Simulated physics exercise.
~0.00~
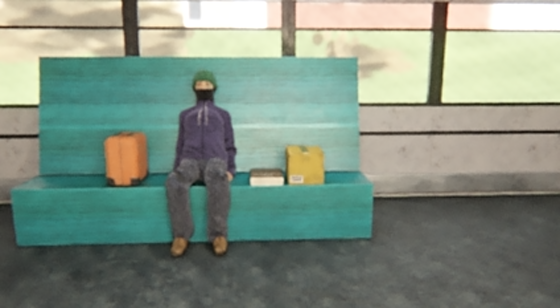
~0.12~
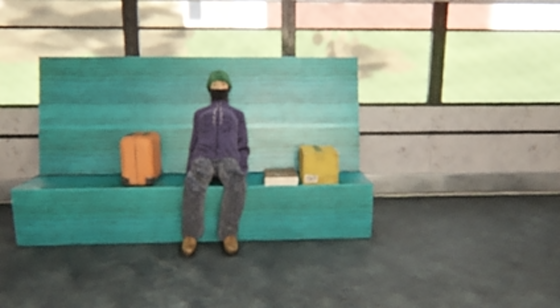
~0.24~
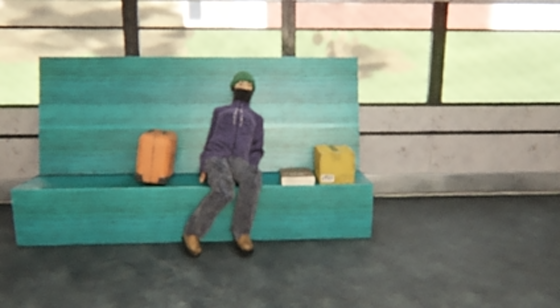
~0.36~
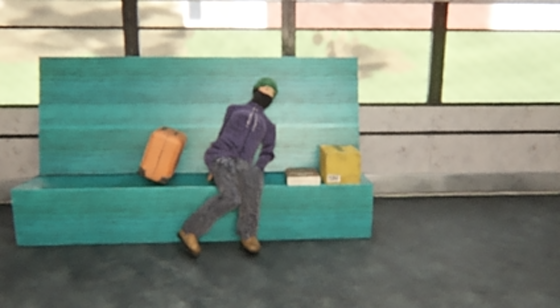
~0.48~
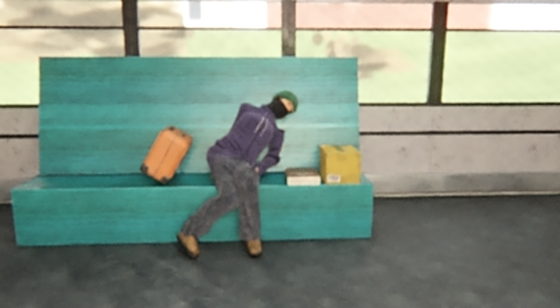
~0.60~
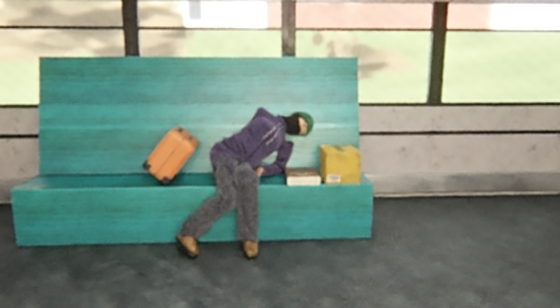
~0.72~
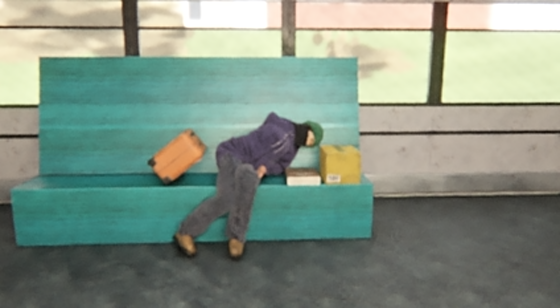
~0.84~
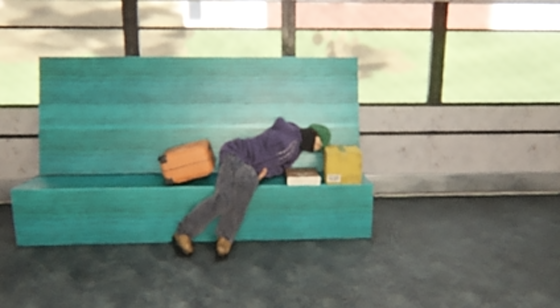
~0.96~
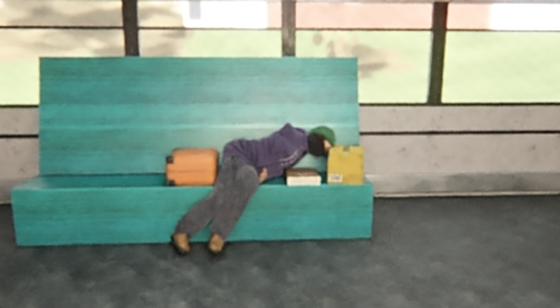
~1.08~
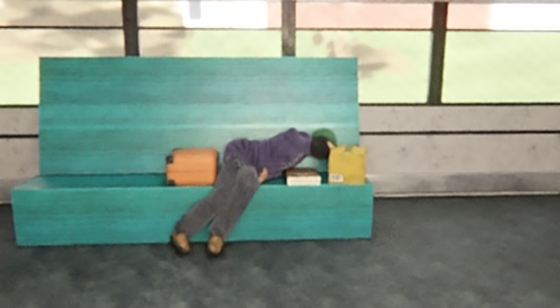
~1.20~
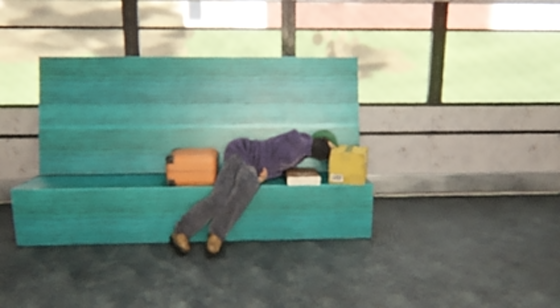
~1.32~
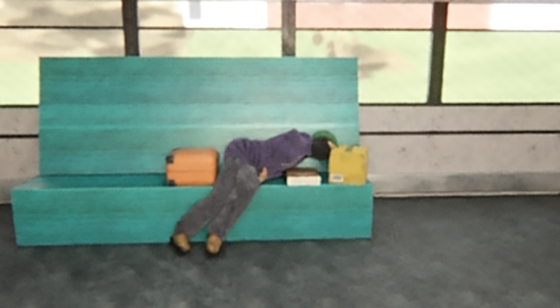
A slumped figure in a green hat and purple jacket slid a little right along a teal bench with the luggage, then toppled sideways headfirst against the yellow bag, while the orange case tipped onto its side, and everything stayed on the seat.
